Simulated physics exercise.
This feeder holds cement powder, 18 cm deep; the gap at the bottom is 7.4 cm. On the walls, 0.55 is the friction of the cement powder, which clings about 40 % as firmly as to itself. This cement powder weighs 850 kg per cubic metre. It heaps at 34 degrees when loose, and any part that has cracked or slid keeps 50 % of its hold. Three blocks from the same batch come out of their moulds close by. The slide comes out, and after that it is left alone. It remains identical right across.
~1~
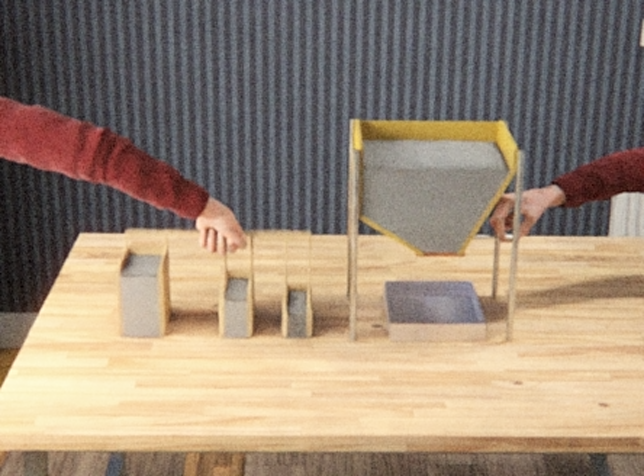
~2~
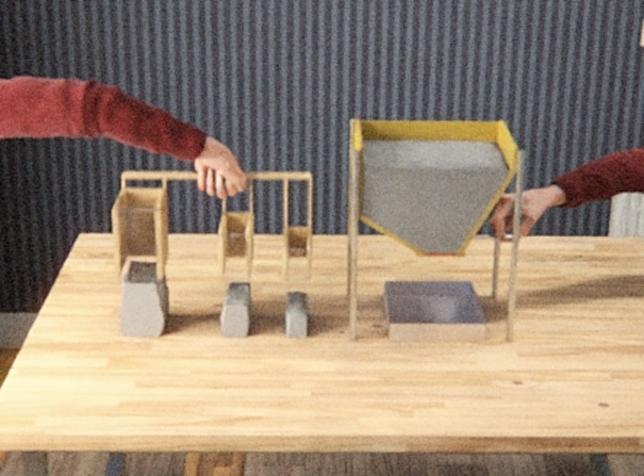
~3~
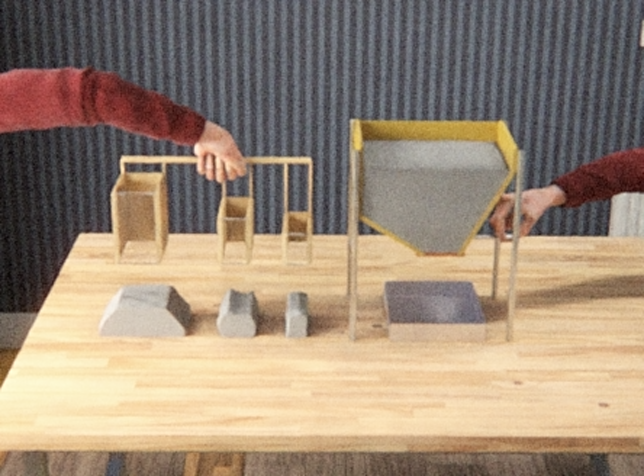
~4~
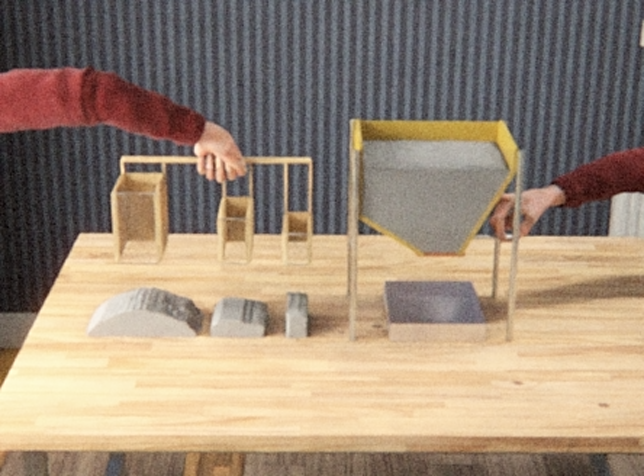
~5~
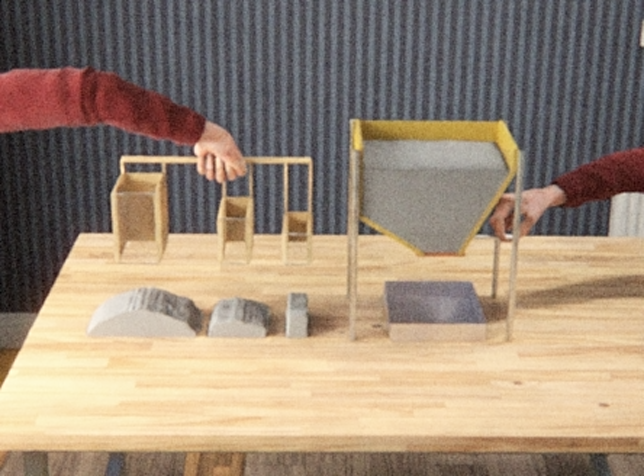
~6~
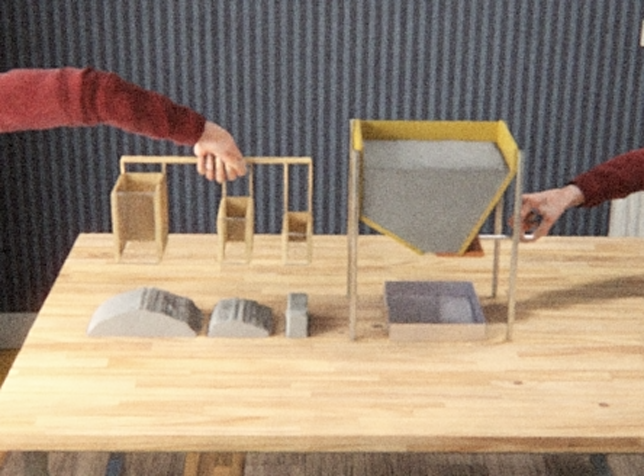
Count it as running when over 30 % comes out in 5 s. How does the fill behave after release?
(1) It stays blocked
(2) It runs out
2, it runs out.
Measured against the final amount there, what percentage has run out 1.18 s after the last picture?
90 per cent.
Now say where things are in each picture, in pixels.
The first picture shows end of the slide at (458, 255), not yet moved; highest point of the cement powder at (503, 170); test blocks 14 cm, 8.7 cm, 5.5 cm high (left to right).
The second picture shows end of the slide at (458, 255), not yet moved; highest point of the cement powder at (503, 170); test blocks 13 cm, 7.9 cm, 5.5 cm high (left to right).
The third picture shows end of the slide at (458, 255), not yet moved; highest point of the cement powder at (503, 170); test blocks 7.3 cm, 6.0 cm, 5.5 cm high (left to right).
The fourth picture shows end of the slide at (458, 255), not yet moved; highest point of the cement powder at (503, 170); test blocks 6.6 cm, 4.2 cm, 5.5 cm high (left to right).
The fifth picture shows end of the slide at (458, 255), not yet moved; highest point of the cement powder at (503, 170); test blocks 6.6 cm, 4.1 cm, 5.5 cm high (left to right).
The sixth picture shows end of the slide at (478, 256), moved 4.2 cm; highest point of the cement powder at (510, 170); test blocks 6.6 cm, 4.1 cm, 5.5 cm high (left to right).
Another 0.35 s on from the sixth picture, 12 % has run out.
Another 0.77 s on from the sixth picture, 50 % has run out.
Another 1.18 s on from the sixth picture, 83 % has run out.
Another 1.60 s on from the sixth picture, 92 % has run out.
Another 4.90 s on from the sixth picture, at the end, 94 % has run out.
